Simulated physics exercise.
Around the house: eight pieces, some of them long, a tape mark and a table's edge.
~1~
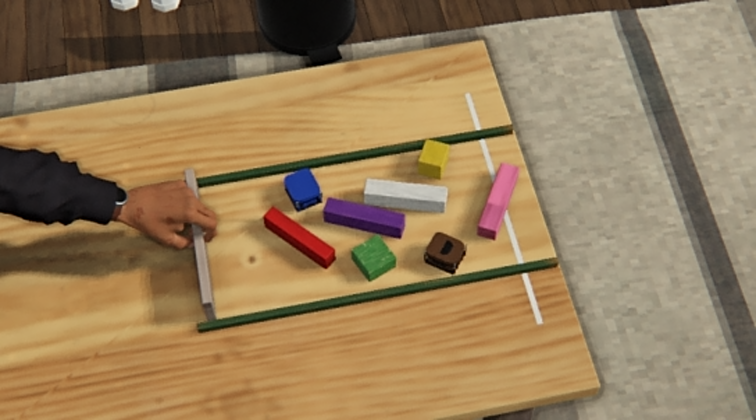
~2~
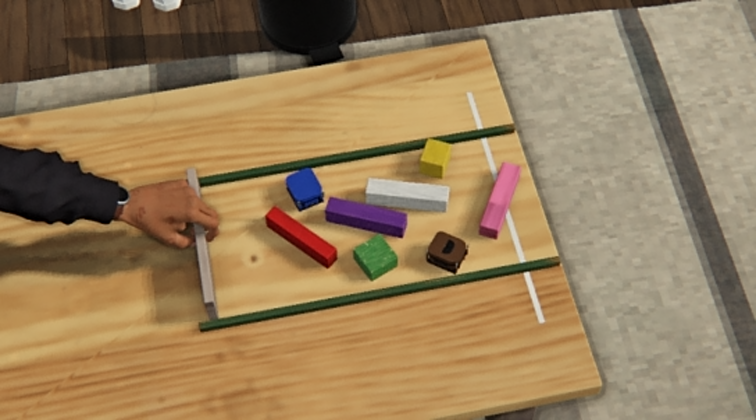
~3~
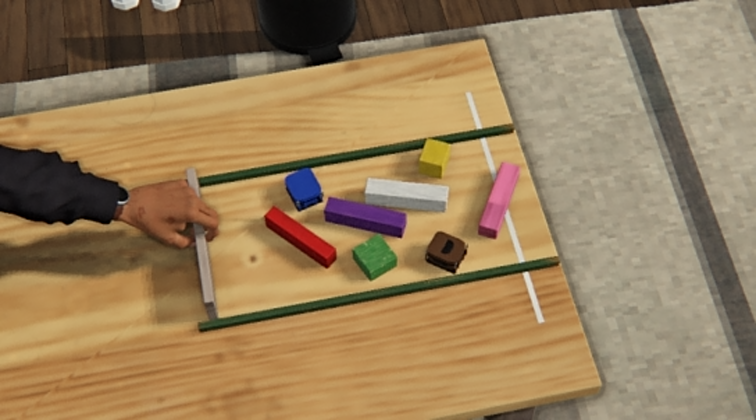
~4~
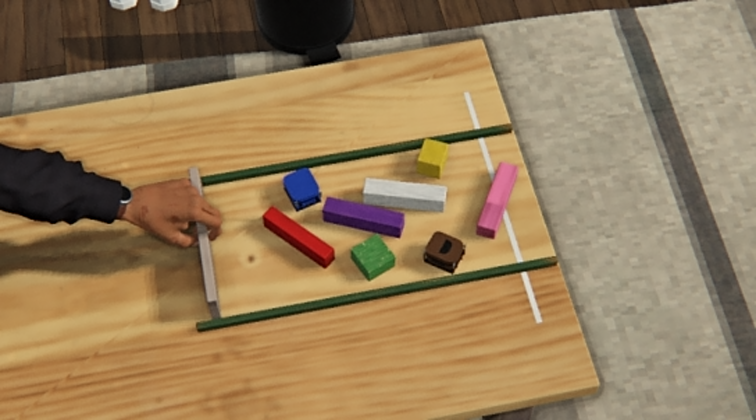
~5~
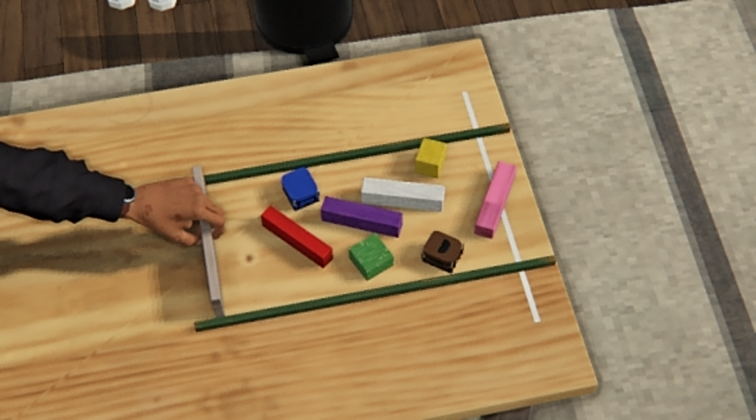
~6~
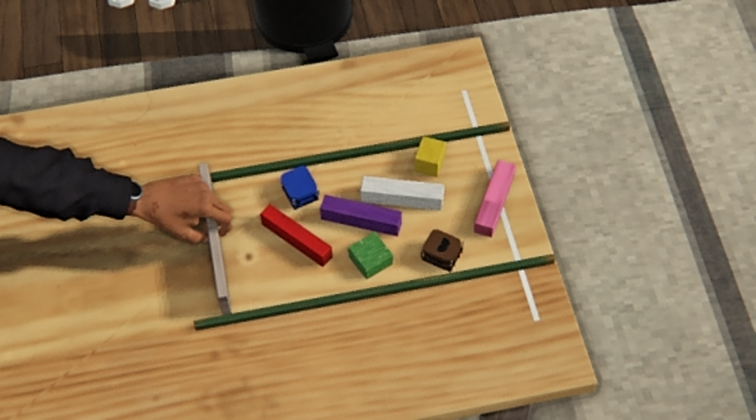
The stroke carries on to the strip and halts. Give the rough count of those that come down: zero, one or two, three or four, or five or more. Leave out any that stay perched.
The number that fall off is five or more.
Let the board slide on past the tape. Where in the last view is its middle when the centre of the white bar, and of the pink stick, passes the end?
For the white bar at (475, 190), for the pink stick at (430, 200).
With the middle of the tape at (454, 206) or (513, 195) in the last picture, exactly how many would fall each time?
The counts: 1 and 6.
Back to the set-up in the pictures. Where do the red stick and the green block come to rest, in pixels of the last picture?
The red stick at (509, 202), the green block at (542, 229).
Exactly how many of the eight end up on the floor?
It comes to 5.
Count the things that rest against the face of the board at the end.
That makes 2.
Soon after, none off yet; pink stick at rest near (495, 198); yellow block at rest near (430, 157); brown case at rest near (442, 251).
Then, none off yet; pink stick moved a little near (521, 203); yellow block moved a little near (441, 152); brown case moved about its own width near (487, 250).
At rest, the number that fall off is five or more; fallen, purple bar, white bar, brown case, yellow block and pink stick.
